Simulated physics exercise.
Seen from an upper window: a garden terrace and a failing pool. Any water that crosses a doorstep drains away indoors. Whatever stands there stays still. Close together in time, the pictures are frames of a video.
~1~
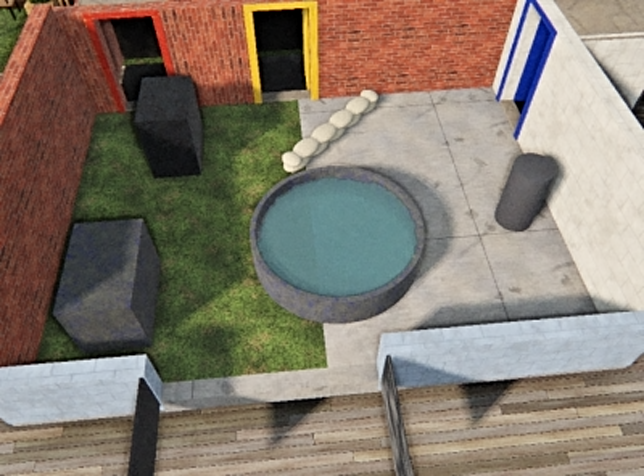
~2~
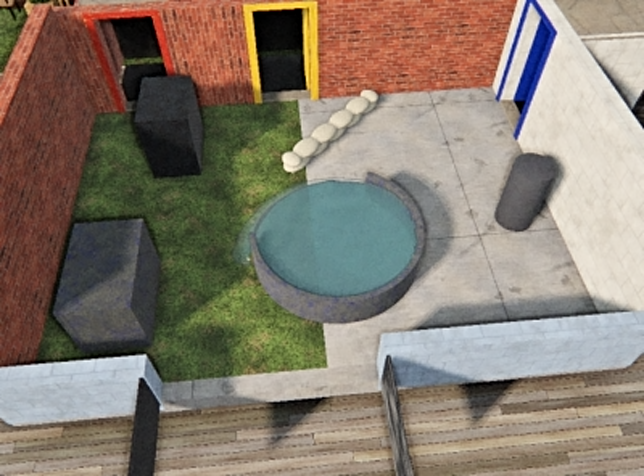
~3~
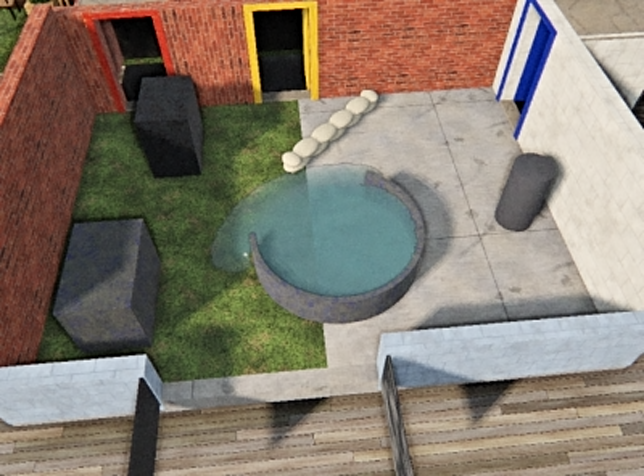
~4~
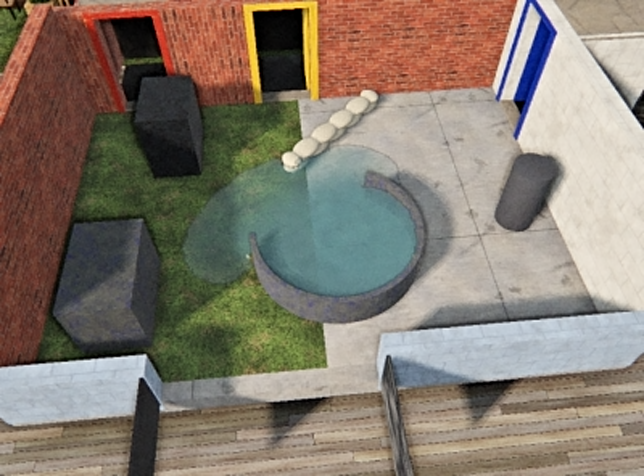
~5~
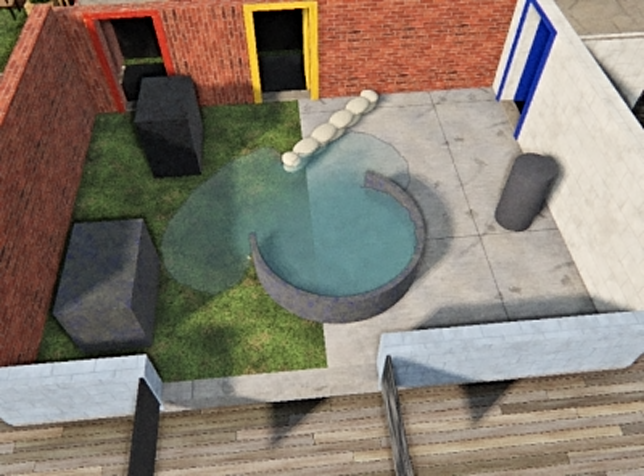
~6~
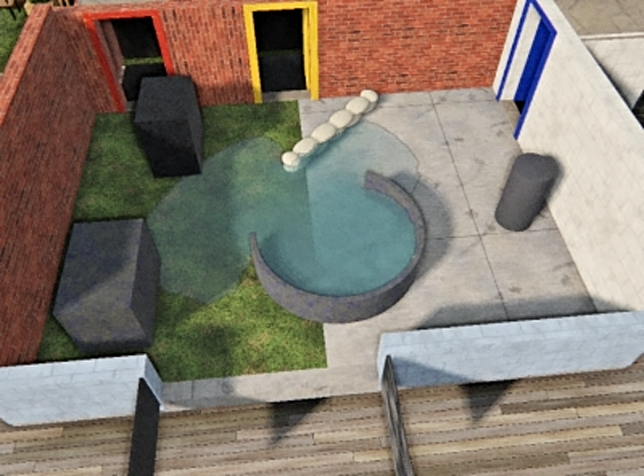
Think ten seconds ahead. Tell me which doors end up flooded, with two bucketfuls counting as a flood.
As I see it, the red door will allow in an excess; the yellow door will allow in an excess; the blue door will allow in an excess.
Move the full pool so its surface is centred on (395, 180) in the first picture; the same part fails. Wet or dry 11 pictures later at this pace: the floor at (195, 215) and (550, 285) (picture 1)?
I'd say watered for the first and spared for the second.
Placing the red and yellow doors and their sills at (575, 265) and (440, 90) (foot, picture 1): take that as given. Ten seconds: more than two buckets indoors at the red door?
I'd say the red door remains short of it.
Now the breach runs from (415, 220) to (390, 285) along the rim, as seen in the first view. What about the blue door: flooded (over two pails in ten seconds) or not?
The blue one lets more in.
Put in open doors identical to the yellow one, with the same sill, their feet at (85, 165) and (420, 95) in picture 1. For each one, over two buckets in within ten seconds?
Exceeds the threshold, exceeds the threshold.
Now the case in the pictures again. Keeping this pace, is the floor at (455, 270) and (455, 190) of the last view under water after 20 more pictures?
The first spot is bone-dry and the second inundated.
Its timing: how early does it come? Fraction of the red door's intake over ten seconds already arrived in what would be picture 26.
My estimate: Close to 0 per cent.
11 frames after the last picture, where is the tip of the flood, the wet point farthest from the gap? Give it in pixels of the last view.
The farthest wet spot is near (486, 92).
A moment on, water covers 30 % of the floor; the red door not reached, the yellow door not reached, the blue door not reached.
Next, water covers 45 % of the floor; the red door not reached, the yellow door not reached, the blue door not reached.
Then, water covers 65 % of the floor; the red door wet at the sill, nothing in, the yellow door under two buckets in, the blue door over two buckets in.
Later, water covers 80 % of the floor; the red door under two buckets in, the yellow door over two buckets in, the blue door far over two buckets in.
In the end, water covers 90 % of the floor; the red door over two buckets in, the yellow door over two buckets in, the blue door far over two buckets in.
